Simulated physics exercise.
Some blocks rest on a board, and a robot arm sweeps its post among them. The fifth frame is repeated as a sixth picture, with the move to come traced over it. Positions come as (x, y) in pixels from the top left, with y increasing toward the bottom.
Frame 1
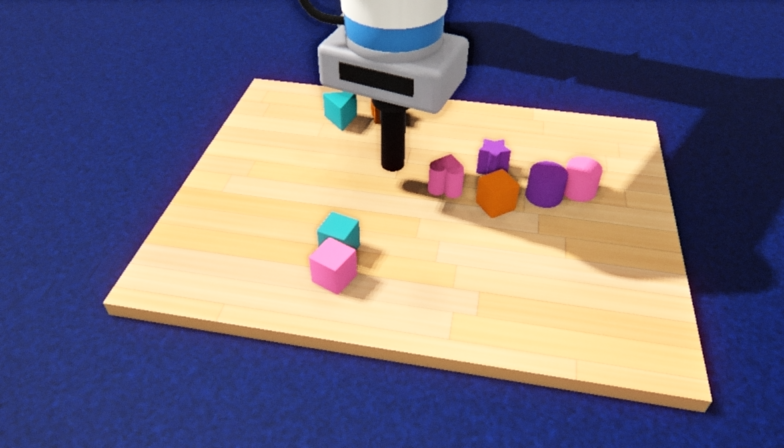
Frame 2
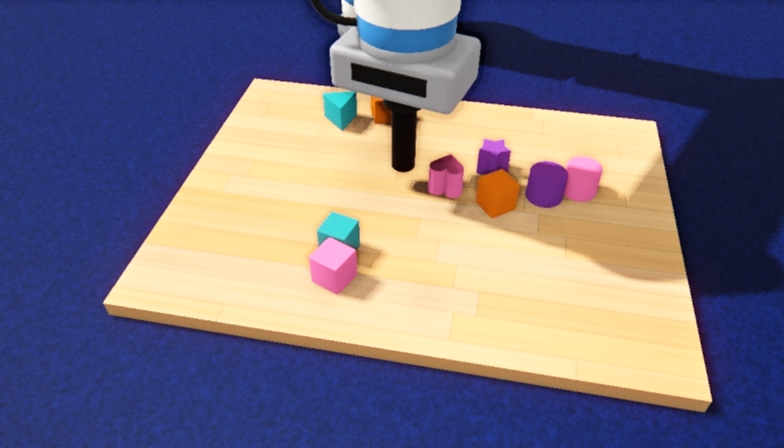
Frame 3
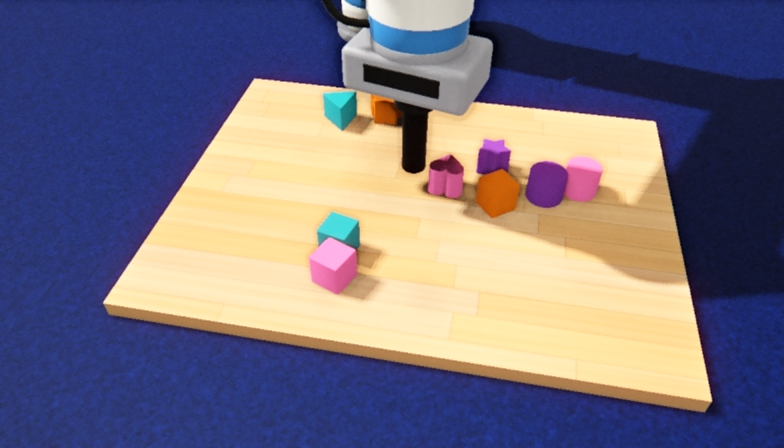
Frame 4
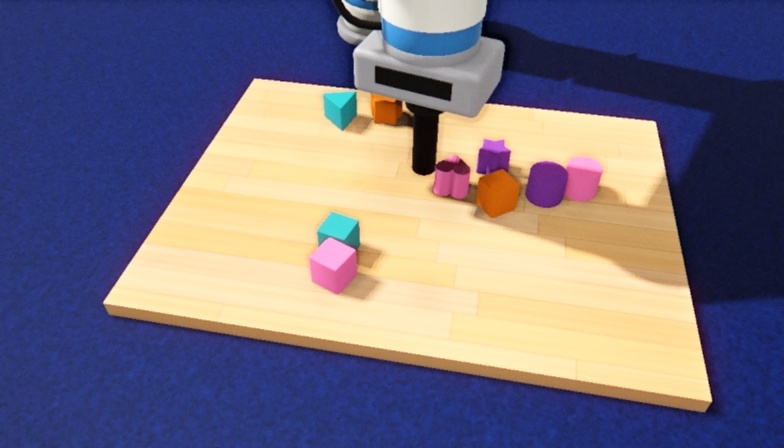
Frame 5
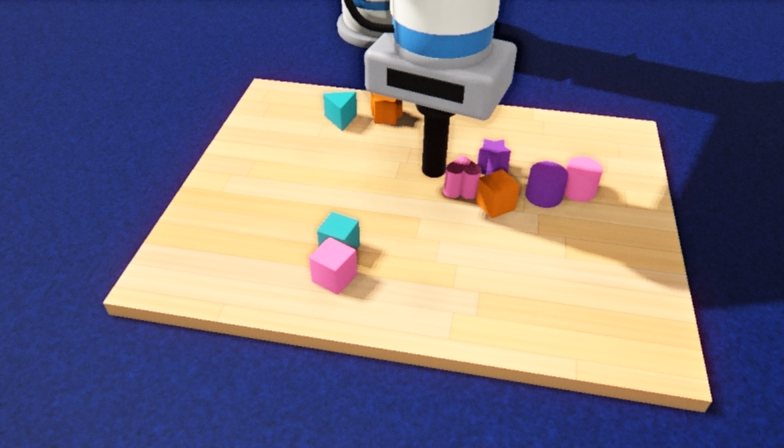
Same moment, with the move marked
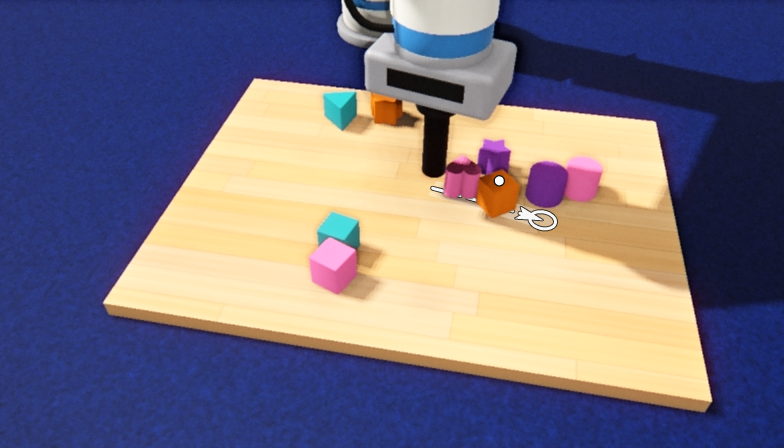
A robot arm slides its black post right and nudges a pink block slightly right.
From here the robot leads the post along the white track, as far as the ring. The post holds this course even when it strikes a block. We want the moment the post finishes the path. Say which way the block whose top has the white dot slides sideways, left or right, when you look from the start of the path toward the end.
With start-to-end as forward, it shifts right.
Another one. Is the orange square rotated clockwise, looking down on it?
Yes.
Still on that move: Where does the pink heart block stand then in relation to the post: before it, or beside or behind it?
It ends up beside or behind the post.
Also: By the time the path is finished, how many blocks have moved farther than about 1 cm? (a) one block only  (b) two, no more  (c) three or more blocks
The correct letter is b.
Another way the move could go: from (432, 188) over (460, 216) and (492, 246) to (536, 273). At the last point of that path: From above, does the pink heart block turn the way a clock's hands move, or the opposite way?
Twists anticlockwise.
Drawn move, in a line from (432, 188) to (543, 220); the dot is on the orange square.
On the path given first. One third of the way, post at (470, 181); pink heart block at (494, 166), turned 50° anticlockwise; orange square at (509, 185).
Two thirds of the way, post at (509, 192); pink heart block at (513, 169), turned 120° anticlockwise; orange square at (541, 196), turned 25° clockwise.
At the end, post at (547, 203); pink heart block at (513, 169), turned 120° anticlockwise; orange square at (575, 211), turned 50° clockwise; purple disc still.
